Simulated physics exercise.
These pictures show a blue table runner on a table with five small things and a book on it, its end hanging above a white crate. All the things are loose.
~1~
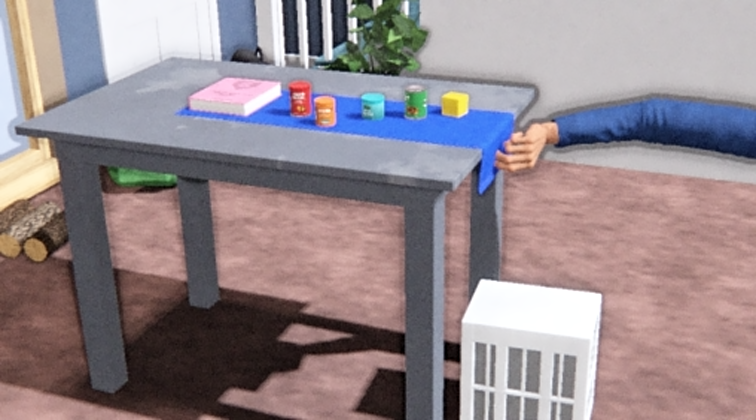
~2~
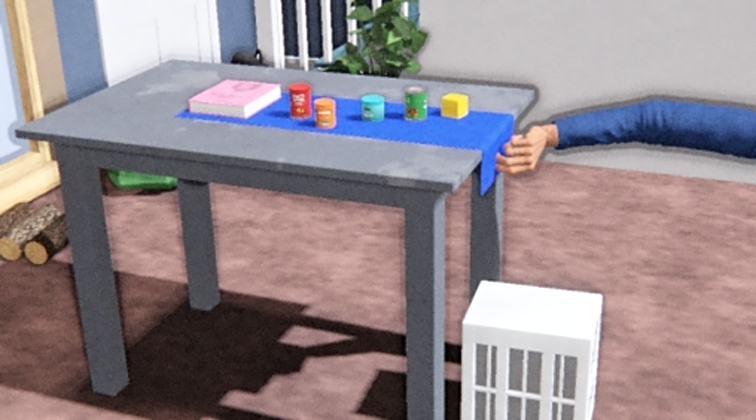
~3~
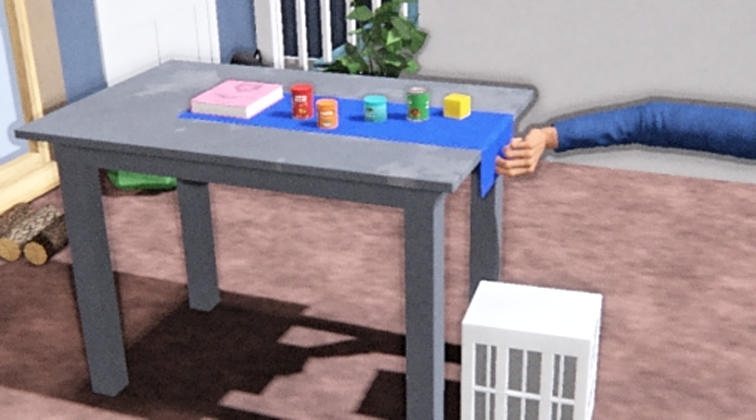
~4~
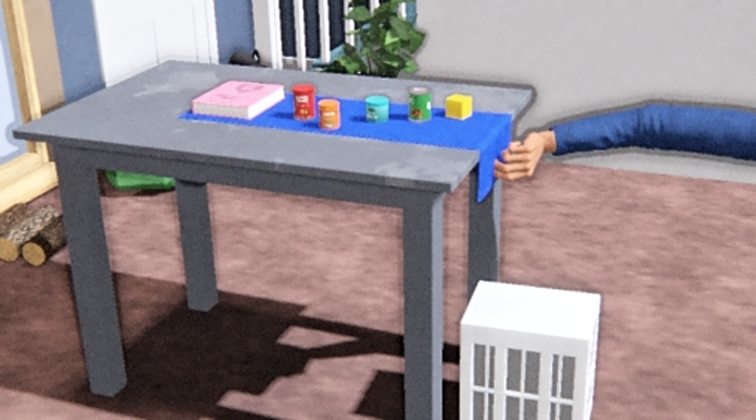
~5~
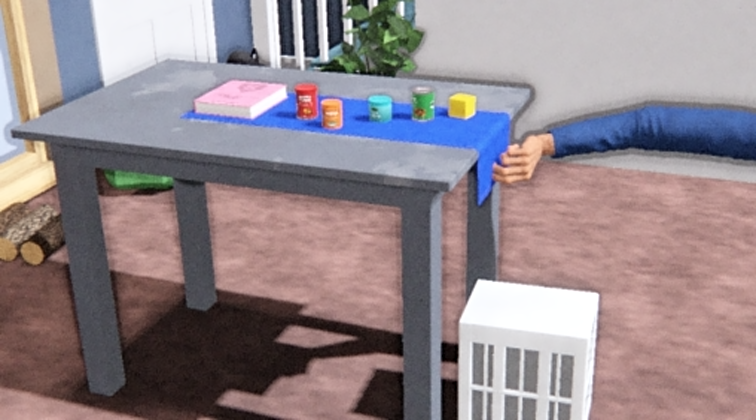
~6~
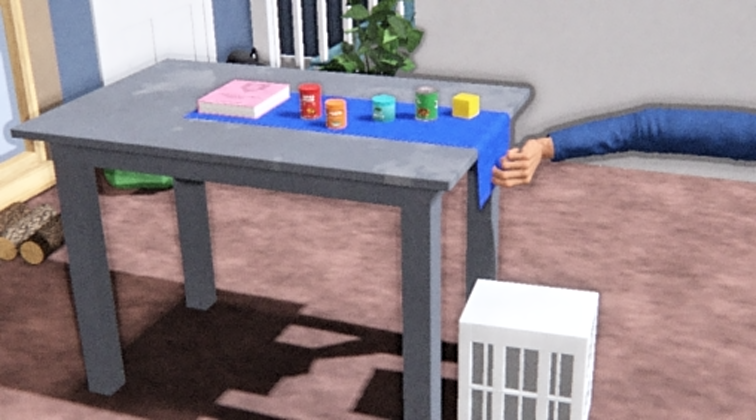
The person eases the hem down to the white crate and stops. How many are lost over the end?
The table loses three.
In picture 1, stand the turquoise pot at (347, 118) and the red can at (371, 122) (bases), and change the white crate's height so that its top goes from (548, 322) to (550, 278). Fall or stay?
The turquoise pot stays on, the red can stays on.
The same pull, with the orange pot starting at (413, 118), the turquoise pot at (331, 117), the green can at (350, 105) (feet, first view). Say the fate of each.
The orange pot tumbles off, the turquoise pot keeps its place on top, the green can holds on.
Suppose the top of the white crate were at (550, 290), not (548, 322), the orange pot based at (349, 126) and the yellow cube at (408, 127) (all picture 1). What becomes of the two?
The orange pot survives; the yellow cube goes over.
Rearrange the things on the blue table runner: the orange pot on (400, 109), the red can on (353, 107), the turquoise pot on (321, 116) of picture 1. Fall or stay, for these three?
The orange pot is carried off; the red can holds on; the turquoise pot holds on.
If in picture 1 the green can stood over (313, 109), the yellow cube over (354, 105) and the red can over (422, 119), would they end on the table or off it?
The green can stays on, the yellow cube survives, the red can goes over.
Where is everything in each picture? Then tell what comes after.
The first frame shows hem (480, 194); yellow cube (455, 96); green can (416, 88); turquoise pot (373, 97); orange pot (324, 100); red can (300, 85); top of the crate (548, 322).
The second frame shows hem (481, 195); yellow cube (455, 97).
The third frame shows hem (482, 198); green can (418, 90).
The fourth frame shows hem (477, 202); turquoise pot (377, 100); top of the crate (547, 323).
The fifth frame shows hem (478, 206); orange pot (331, 102).
The sixth frame shows hem (480, 210); yellow cube (466, 97); green can (426, 89); turquoise pot (384, 99); orange pot (335, 102); red can (310, 87).
Early on, hem near (494, 219); all still up.
Midway, hem near (495, 258); yellow cube gone.
Near the end, hem on the crate; yellow cube, green can and turquoise pot gone.
Finally, hem on the crate; yellow cube, green can and turquoise pot gone. The count of fallen things is three.
